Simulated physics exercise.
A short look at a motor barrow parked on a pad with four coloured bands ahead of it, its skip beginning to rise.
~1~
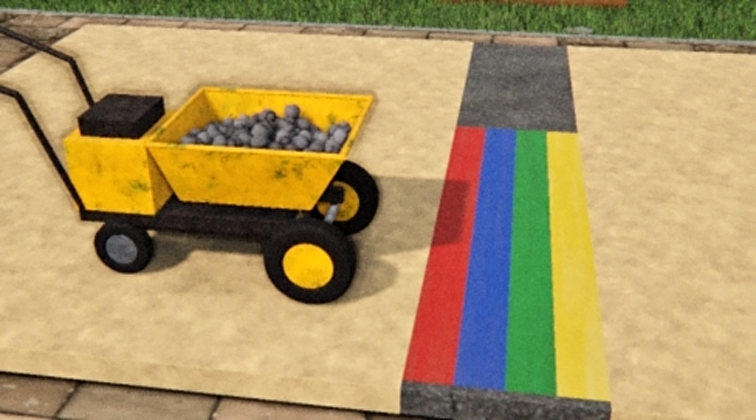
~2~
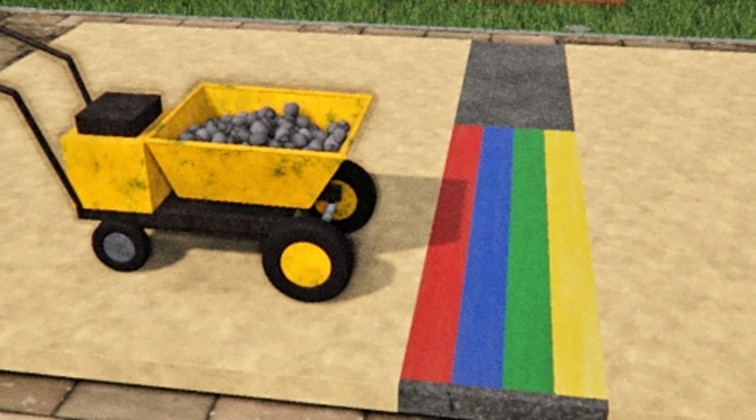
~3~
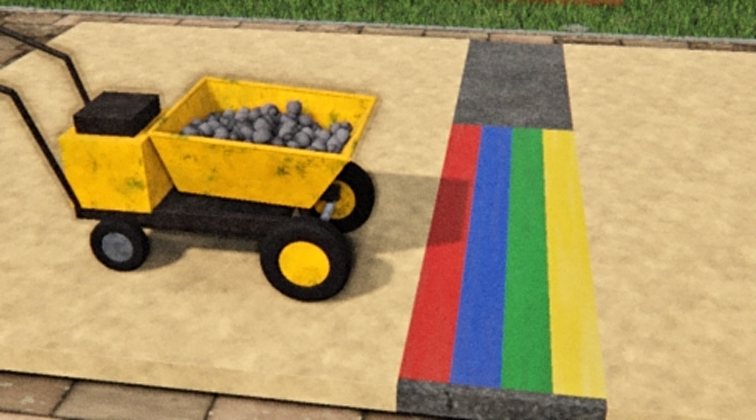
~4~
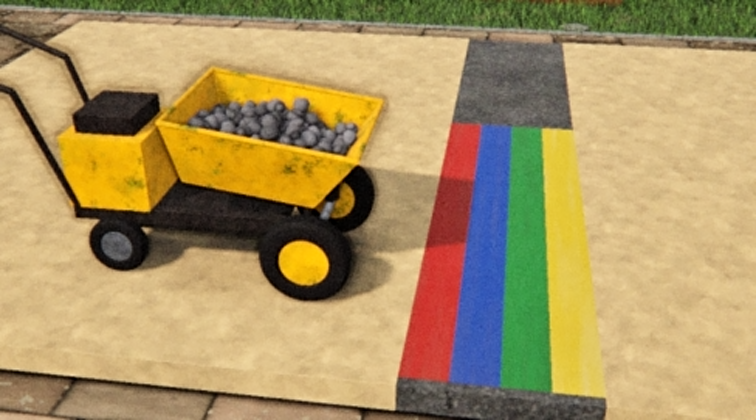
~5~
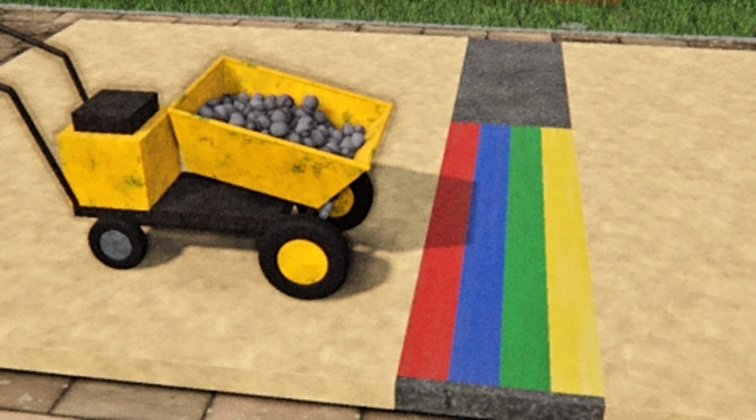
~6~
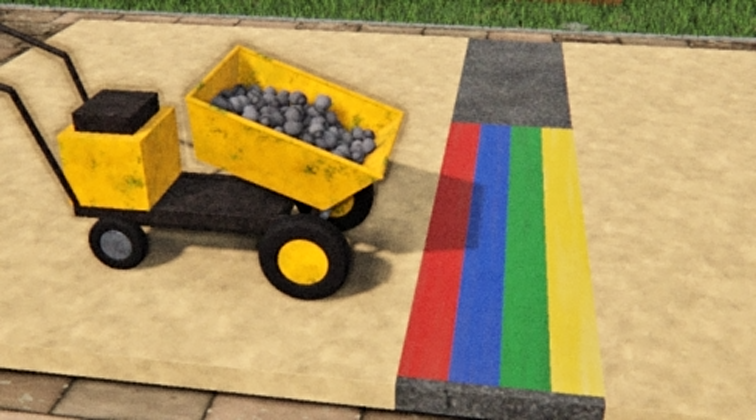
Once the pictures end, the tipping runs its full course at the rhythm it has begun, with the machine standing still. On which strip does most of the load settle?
The blue one gets the largest share.
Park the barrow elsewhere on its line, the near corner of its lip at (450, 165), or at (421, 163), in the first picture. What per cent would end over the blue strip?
First some 0, then 0 per cent.
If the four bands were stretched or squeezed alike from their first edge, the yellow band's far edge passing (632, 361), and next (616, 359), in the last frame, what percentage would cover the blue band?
In turn 30 and 30 in a hundred.
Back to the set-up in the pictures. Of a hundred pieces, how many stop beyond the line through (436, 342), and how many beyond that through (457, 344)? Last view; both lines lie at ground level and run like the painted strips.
Near 80 % and 70 %.
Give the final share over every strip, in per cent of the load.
About: Red strip 20, blue strip 35, green strip 20, yellow strip 10 per cent.
Shortly afterwards, skip tipped steeply; the whole lot in the skip.
Next, skip tipped right over; the bulk in the skip; a little over the red strip; near a quarter over the blue strip; only a few over the green strip.
Some moments later, skip tipped right over; near a quarter in the skip; near a quarter over the red strip; near a third over the blue strip; near a quarter over the green strip; a little over the yellow strip; a little off the paint.
In the end, skip tipped right over; a little in the skip; near a quarter over the red strip; near a third over the blue strip; near a quarter over the green strip; a little over the yellow strip; a little off the paint.
